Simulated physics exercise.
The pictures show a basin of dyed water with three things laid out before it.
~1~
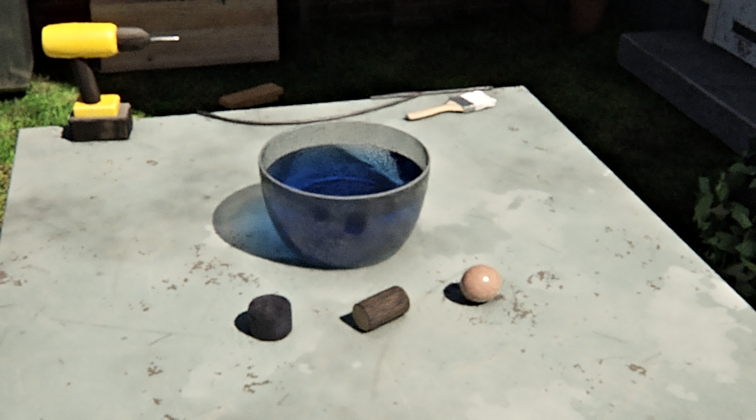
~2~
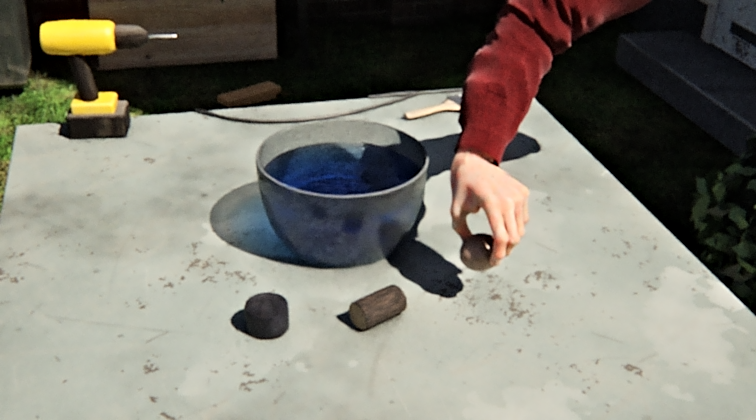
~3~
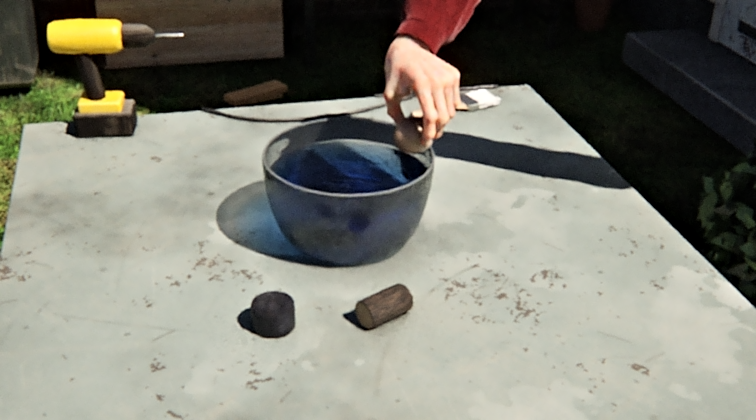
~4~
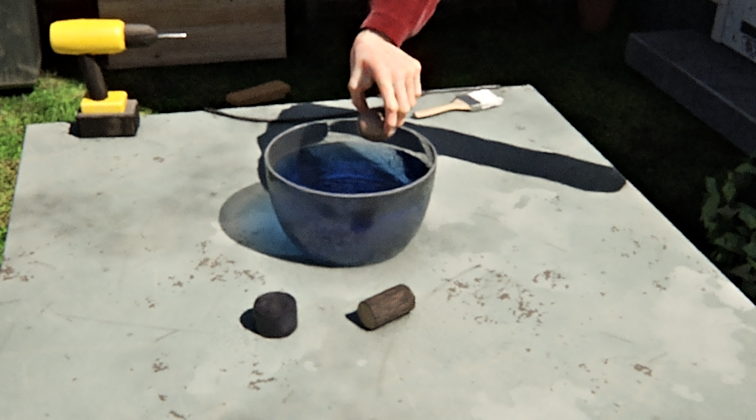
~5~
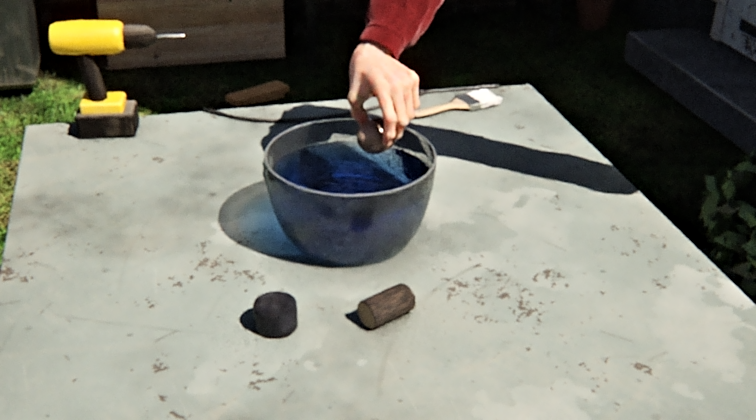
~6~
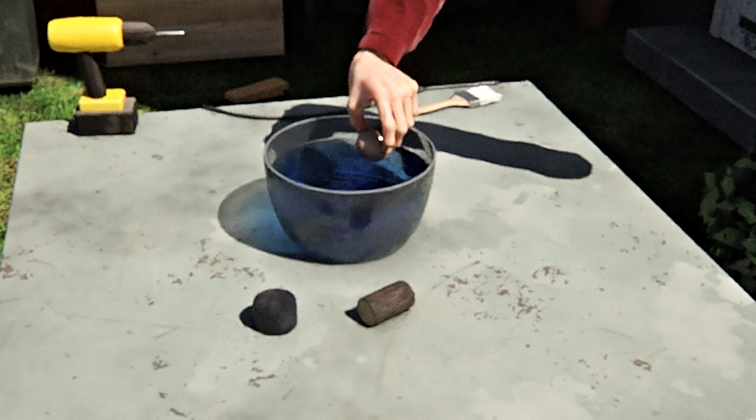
A hand in a dark red sleeve reaches in from the upper right, picks up the pinkish-tan stone at the right, carries it up and left over the bowl's rim, then lowers it slightly above the blue water. A dark, short cylinder and a brown piece of branch lie before the bowl, with a yellow drill and a brush behind. The sunlit, pale outdoor tabletop is seen from above at an angle, the view shifting very slightly.
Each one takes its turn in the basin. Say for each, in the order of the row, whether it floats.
Note: Left one heads down, middle one is buoyant, right one heads down.
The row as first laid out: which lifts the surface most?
The far-left item.
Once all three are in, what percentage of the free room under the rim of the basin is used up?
Share taken: Around 14 per cent.
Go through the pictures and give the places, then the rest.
The first picture shows the row from the left; iron weight (270, 318); piece of branch (381, 308); stone (481, 283).
The second picture shows a hand picks up the stone; stone (481, 252); piece of branch (378, 307).
In the third picture, it is carried over; stone (414, 135); iron weight (273, 315).
In the fourth picture, it is above the basin; stone (377, 125); piece of branch (387, 306).
The fifth picture shows it comes down; stone (376, 136); iron weight (275, 315).
In the sixth picture, it is just over the surface; iron weight (275, 312); piece of branch (386, 302); stone (376, 144).
Soon after, the stone goes to the bottom.
Later, the piece of branch floats.
In the end, the iron weight goes to the bottom; afloat, piece of branch.
